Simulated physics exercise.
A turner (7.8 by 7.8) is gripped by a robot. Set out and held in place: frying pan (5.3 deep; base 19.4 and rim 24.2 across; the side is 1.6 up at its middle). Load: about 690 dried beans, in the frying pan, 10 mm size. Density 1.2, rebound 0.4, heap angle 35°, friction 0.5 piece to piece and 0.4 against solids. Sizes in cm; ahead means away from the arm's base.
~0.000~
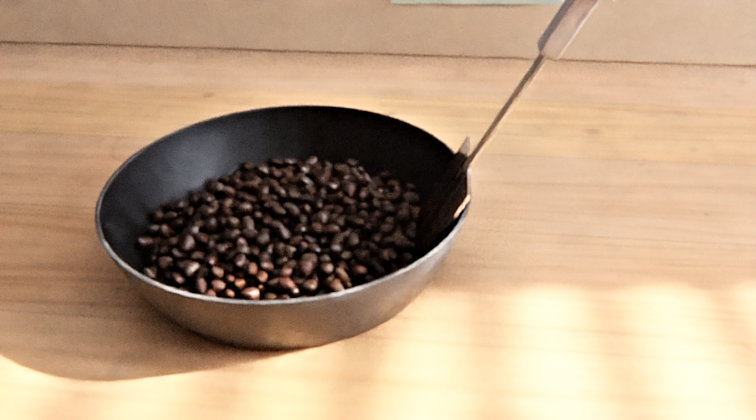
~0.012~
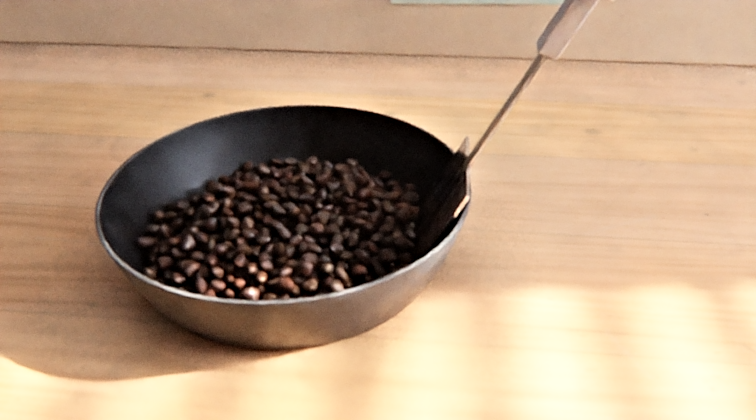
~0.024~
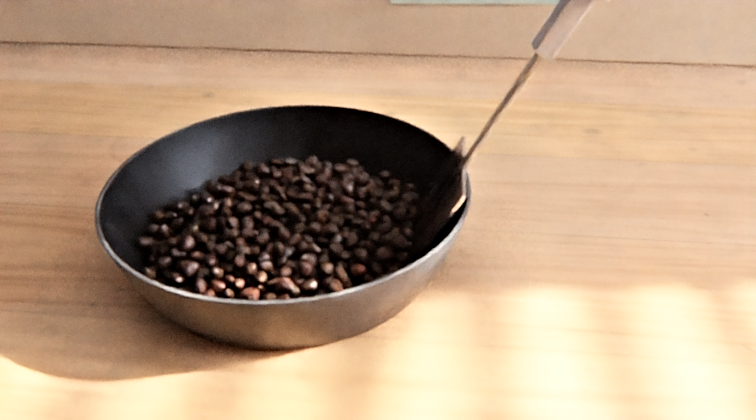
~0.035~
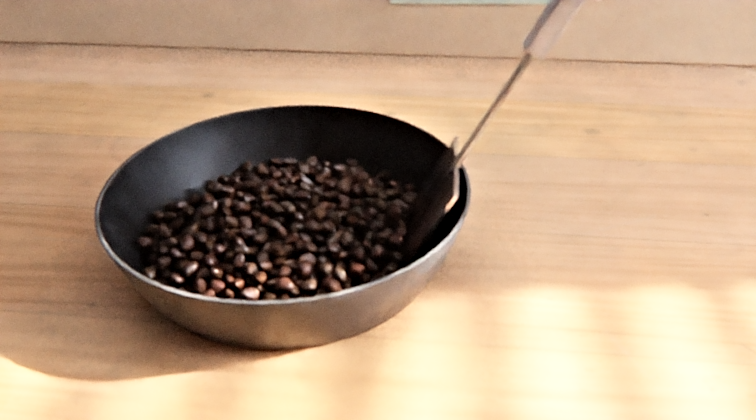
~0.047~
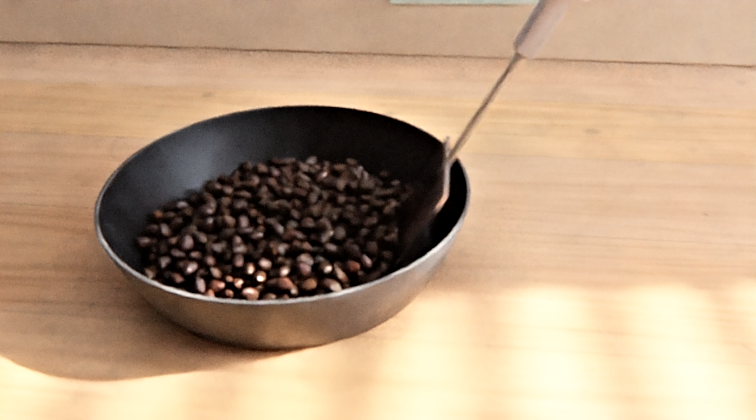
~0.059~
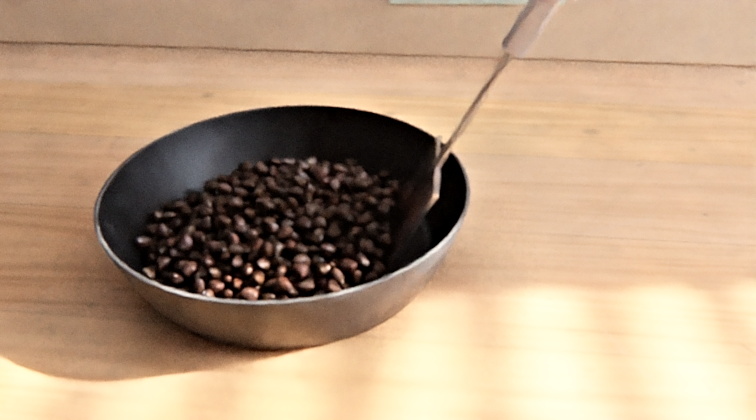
On a wooden surface, a dark frying pan held a heap of dark brown beans, and a turner inside its right edge moved slightly left against the beans while the pan stayed still.
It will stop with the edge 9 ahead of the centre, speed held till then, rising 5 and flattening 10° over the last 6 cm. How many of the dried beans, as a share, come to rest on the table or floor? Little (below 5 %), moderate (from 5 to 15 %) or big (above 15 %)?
Share on the table or floor: Moderate (from 5 to 15 %).
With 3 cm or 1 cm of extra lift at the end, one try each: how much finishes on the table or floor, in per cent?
Some 10 and 10 per cent.
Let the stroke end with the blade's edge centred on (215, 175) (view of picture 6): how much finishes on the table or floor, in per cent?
Some 0 per cent.
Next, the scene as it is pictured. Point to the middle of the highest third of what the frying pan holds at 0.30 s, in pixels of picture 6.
Around (197, 191).
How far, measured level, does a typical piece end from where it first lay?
Some 3 cm.
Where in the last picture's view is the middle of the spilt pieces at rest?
At about (52, 225).
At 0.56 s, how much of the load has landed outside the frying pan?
Some 10 per cent.
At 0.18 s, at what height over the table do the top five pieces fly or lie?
Roughly 5 cm.
After 0.18 s, sloping 63°, highest piece 5 above the table; 689 in the frying pan.
After 0.30 s, sloping 60°, highest piece 7 above the table; 689 in the frying pan.
After 0.56 s, sloping 53°, highest piece 6 above the table; 622 in the frying pan, 65 on the table or floor, 2 on the blade or in flight.
After 1.61 s, sloping 53°, highest piece 6 above the table; 621 in the frying pan, 68 on the table or floor.
In the end, 621 in the frying pan, 68 on the table or floor. That is 10 % on the table or floor.
